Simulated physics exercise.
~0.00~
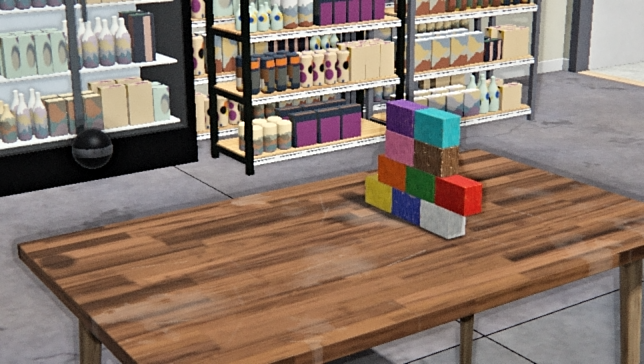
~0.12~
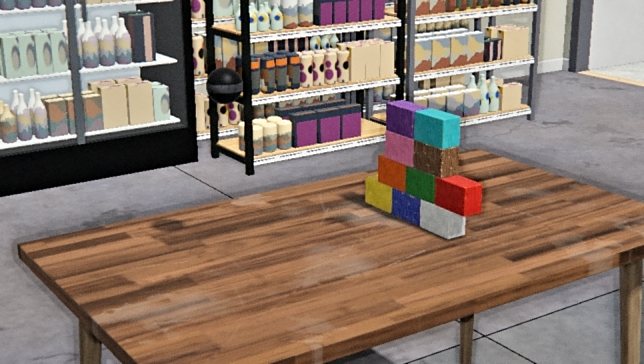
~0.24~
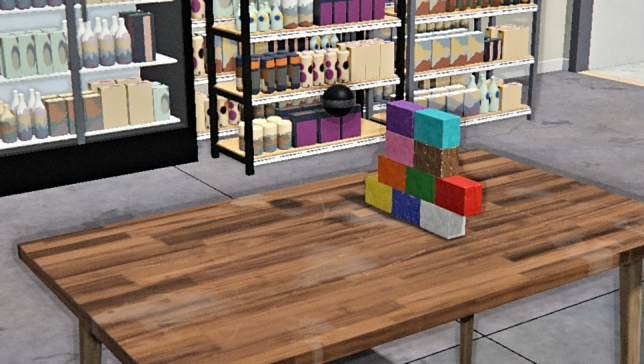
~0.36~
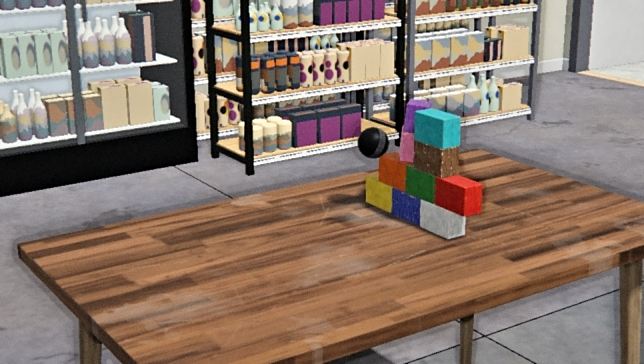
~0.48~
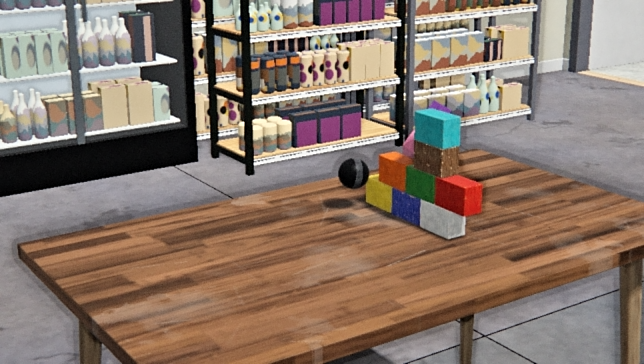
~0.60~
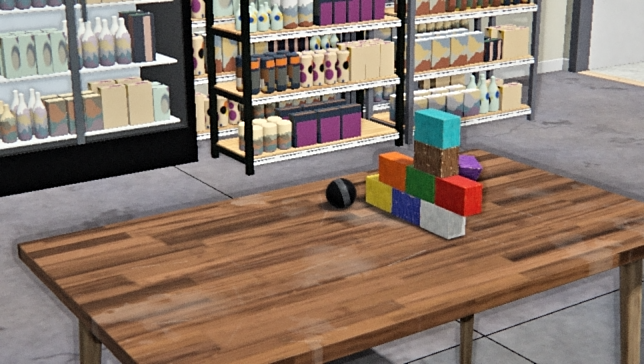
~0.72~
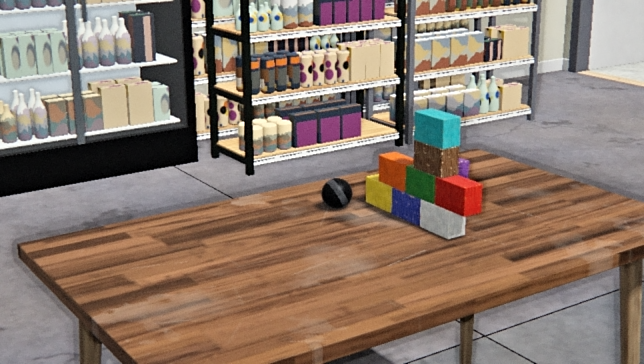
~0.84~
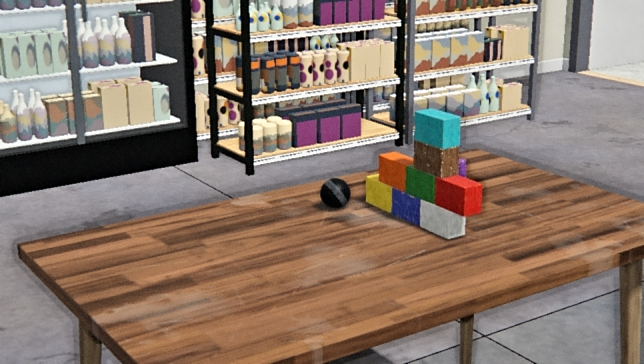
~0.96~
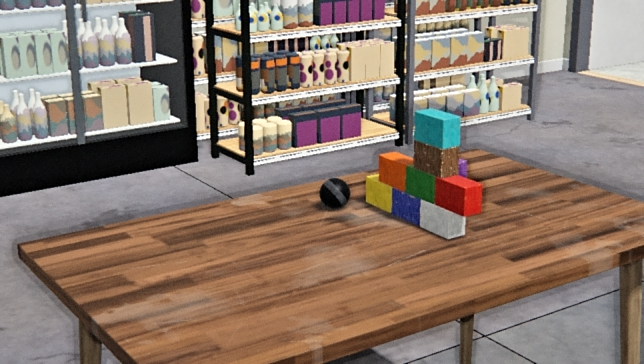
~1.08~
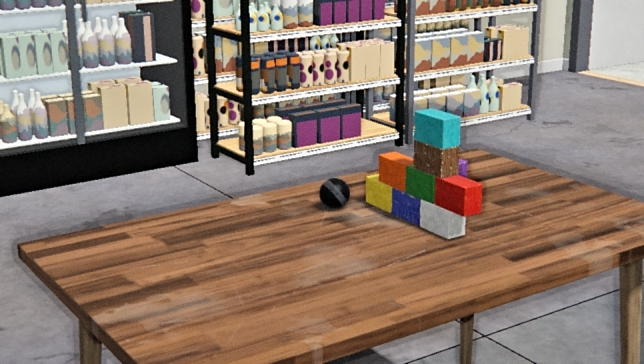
On a wooden table stood a small pile of colored blocks, and a black ball flew in from the left, struck the upper blocks and dropped back onto the tabletop, while the purple and pink blocks toppled off behind the pile and the rest stayed stacked.
